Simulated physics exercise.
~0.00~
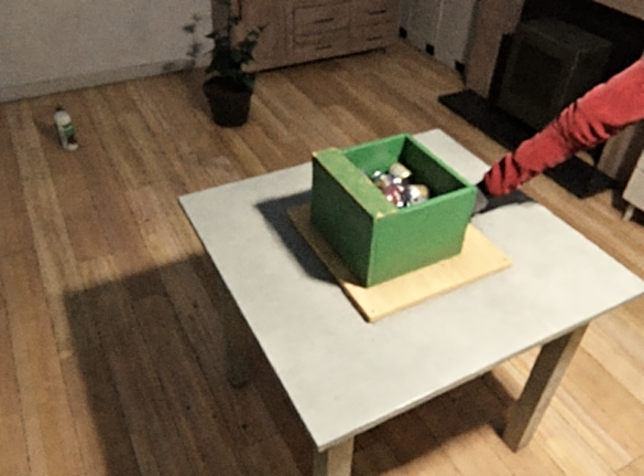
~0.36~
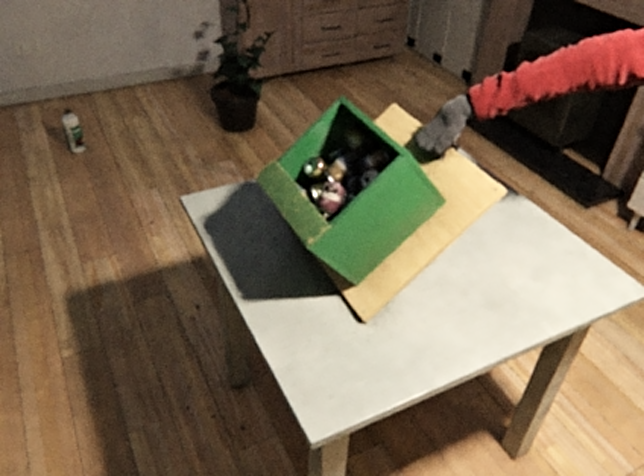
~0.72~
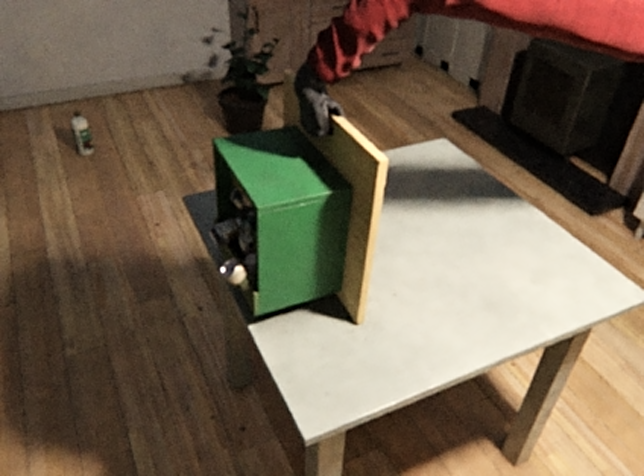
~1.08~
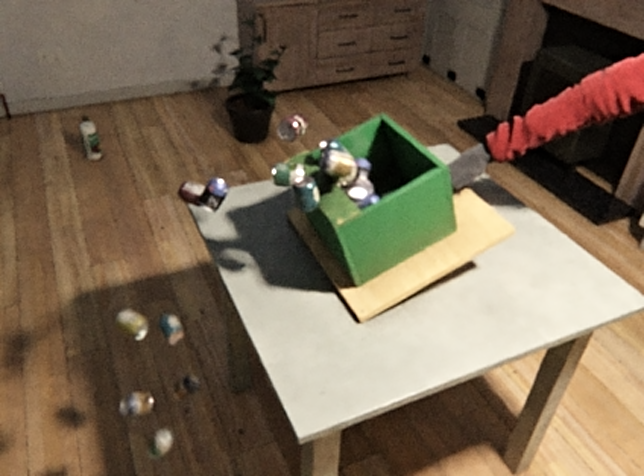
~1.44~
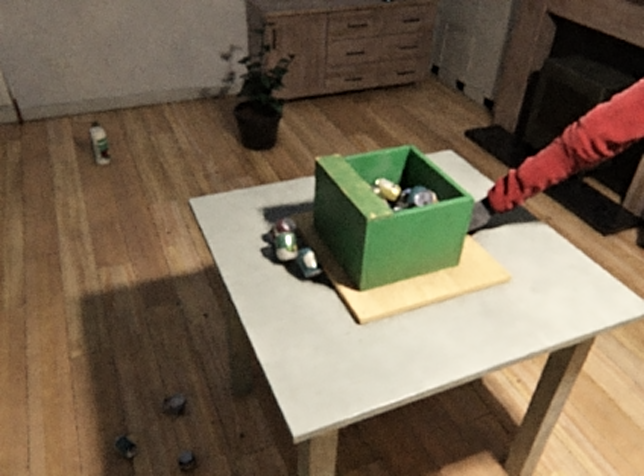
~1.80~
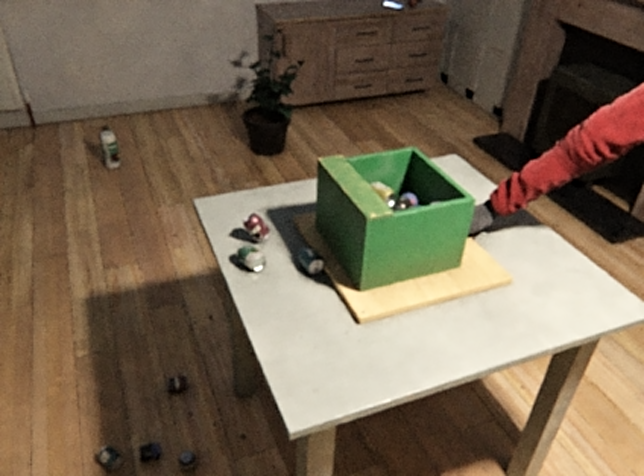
A green open box of small, shiny cans, partly lidded on its left, sits fixed to a pale wooden board on a whitish table, seen from above in a room with a plank floor, a potted plant and drawers behind. A red-sleeved arm with a dark glove raises the board's right edge until the box lies on its side, its opening facing left. As the board is lowered again, several cans tumble out leftward. The board ends flat, with some cans on the table, others on the floor, and more still inside the box.
